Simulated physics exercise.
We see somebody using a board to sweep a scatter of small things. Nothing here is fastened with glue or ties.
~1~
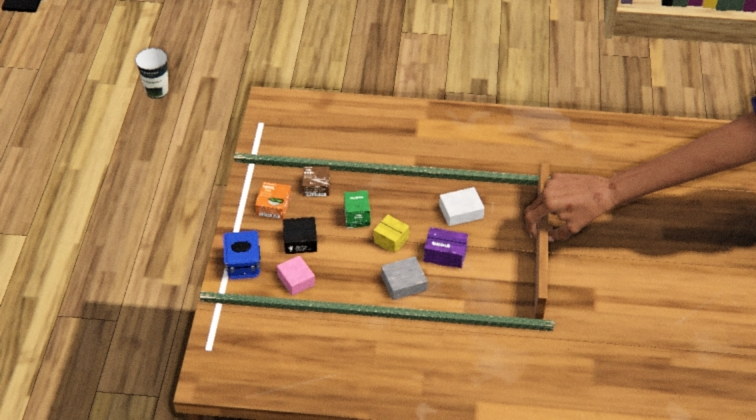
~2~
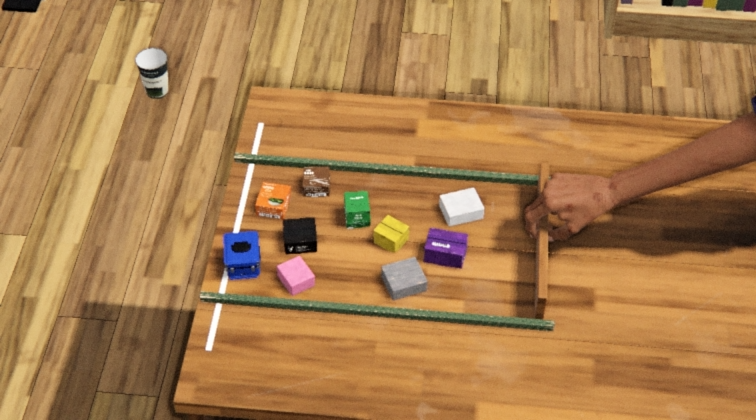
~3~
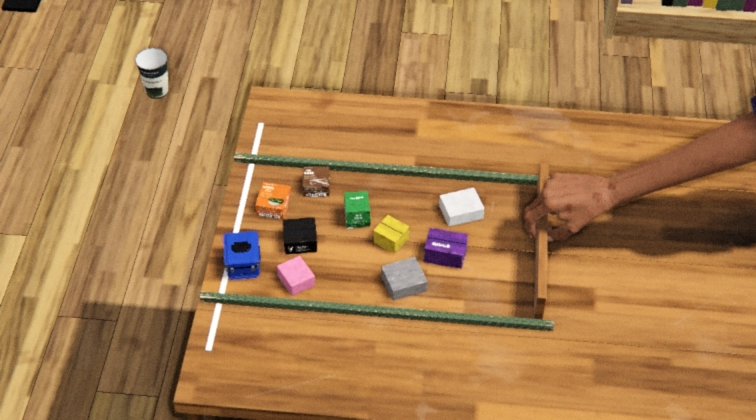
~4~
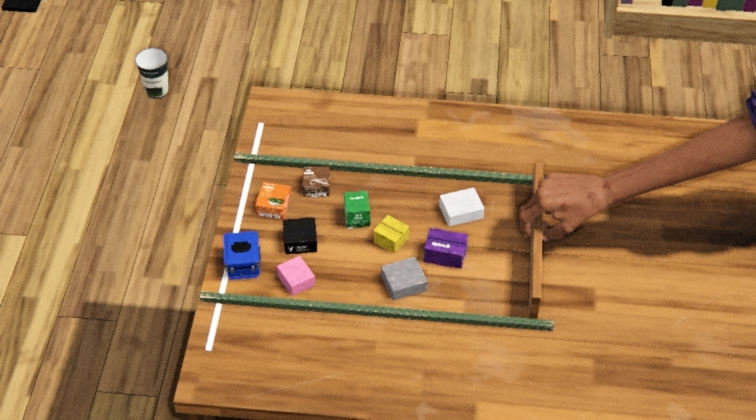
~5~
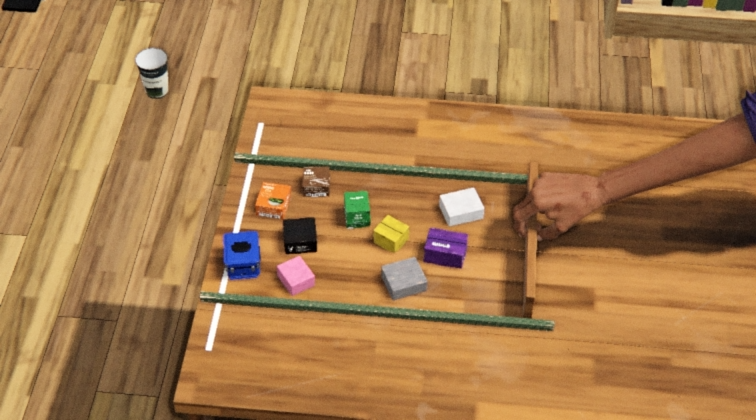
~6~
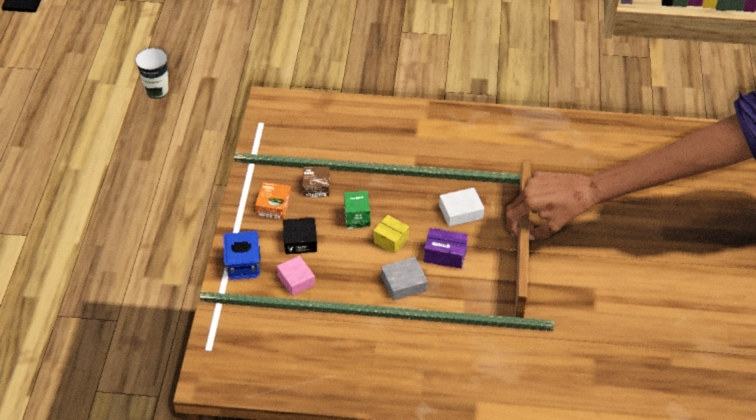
In this clip, a hand at the right holds an upright wooden board between two green rods on a wooden table, then slides it slightly left toward scattered colourful small boxes and blocks, which stay still.
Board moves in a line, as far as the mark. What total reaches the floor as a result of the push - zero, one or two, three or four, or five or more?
The total on the floor is five or more.
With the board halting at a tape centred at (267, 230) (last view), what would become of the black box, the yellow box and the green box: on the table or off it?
First the black box, which leaves the top, then the yellow box, which stays on top, and the green box, which stays on top.
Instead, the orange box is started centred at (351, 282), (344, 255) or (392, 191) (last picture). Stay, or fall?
Spot by spot, it drops away, then drops away, then drops away.
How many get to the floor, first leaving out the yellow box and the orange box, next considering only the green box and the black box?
Falls come to 4 the first time and 4 the other time.
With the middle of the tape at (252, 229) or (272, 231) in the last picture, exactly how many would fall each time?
Try by try, 6 and 2.
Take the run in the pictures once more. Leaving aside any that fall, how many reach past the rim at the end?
Answer: 4.
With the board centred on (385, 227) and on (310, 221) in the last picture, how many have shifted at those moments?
At the first point the count is 5, at the second it's 10.
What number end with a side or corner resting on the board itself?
Number: 4.
Soon after, none off yet; blue case at rest near (242, 255); orange box at rest near (273, 200); black box at rest near (300, 236).
At rest, the number that fall off is five or more; fallen, green box, brown box, pink block, black box, orange box and blue case.
